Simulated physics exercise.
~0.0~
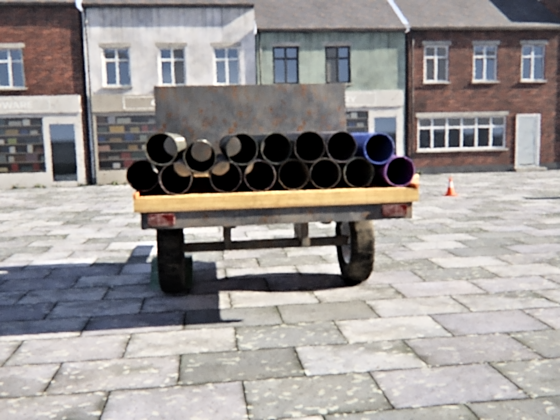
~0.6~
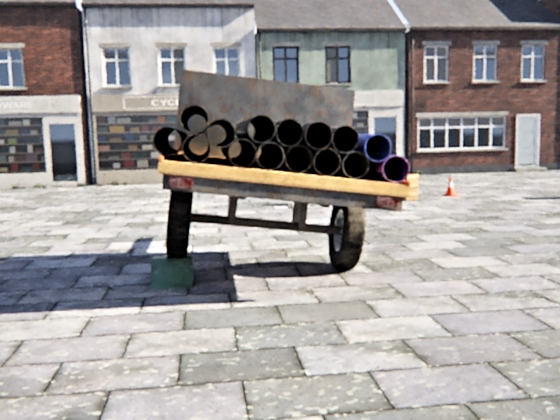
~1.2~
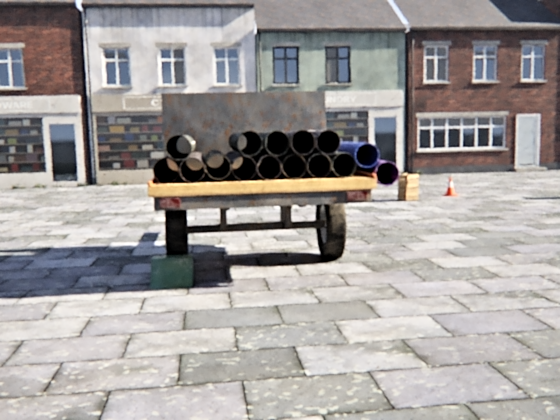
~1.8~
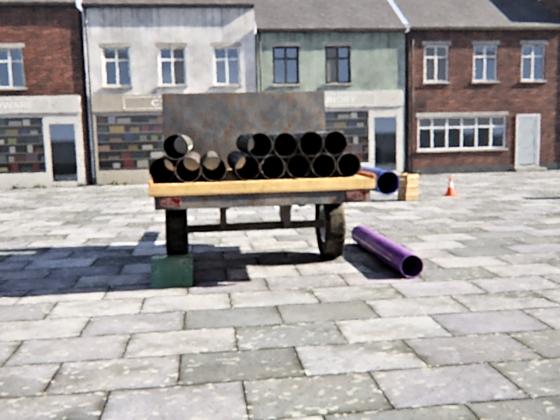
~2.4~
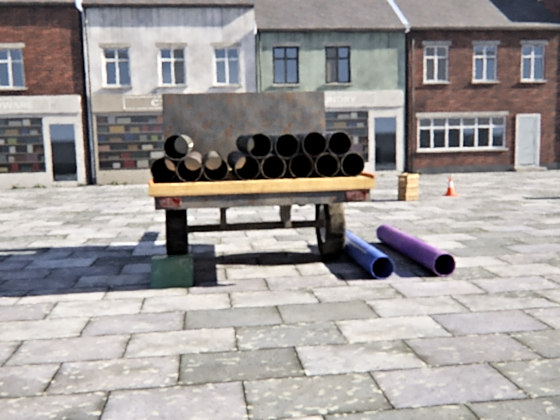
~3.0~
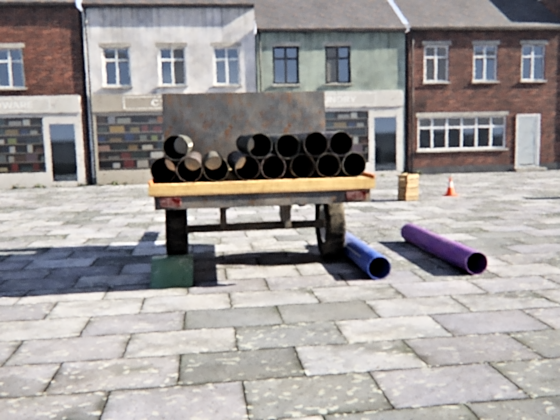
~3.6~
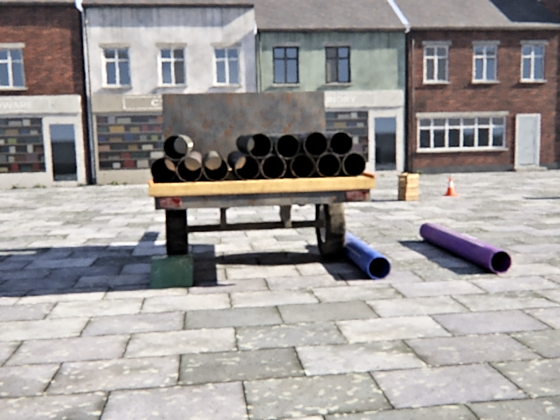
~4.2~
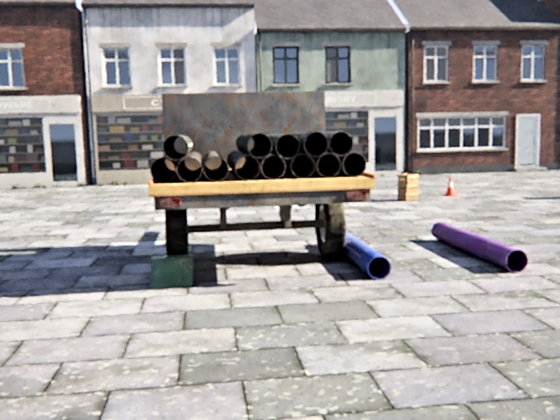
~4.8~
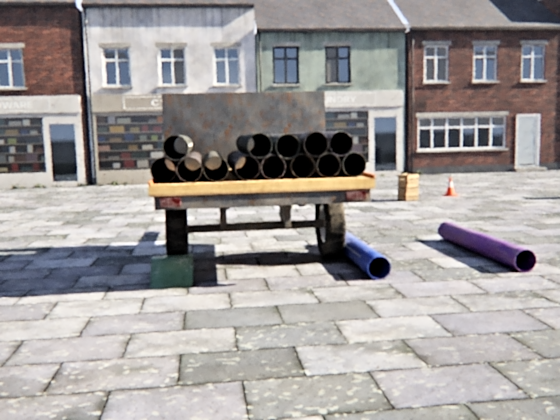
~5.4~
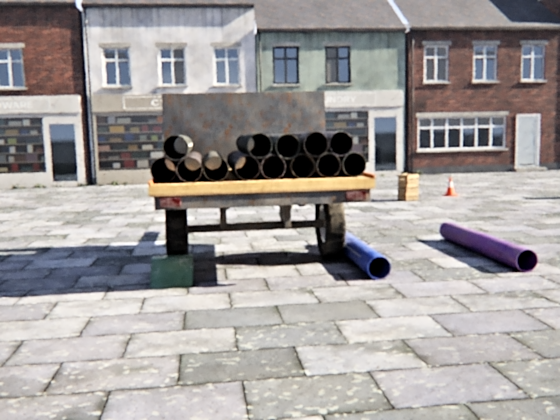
A purple pipe and then a blue one dropped off the right side of a loaded trailer after it tilted over a green hump, and both ended up lying on the paving while the dark pipes stayed aboard.
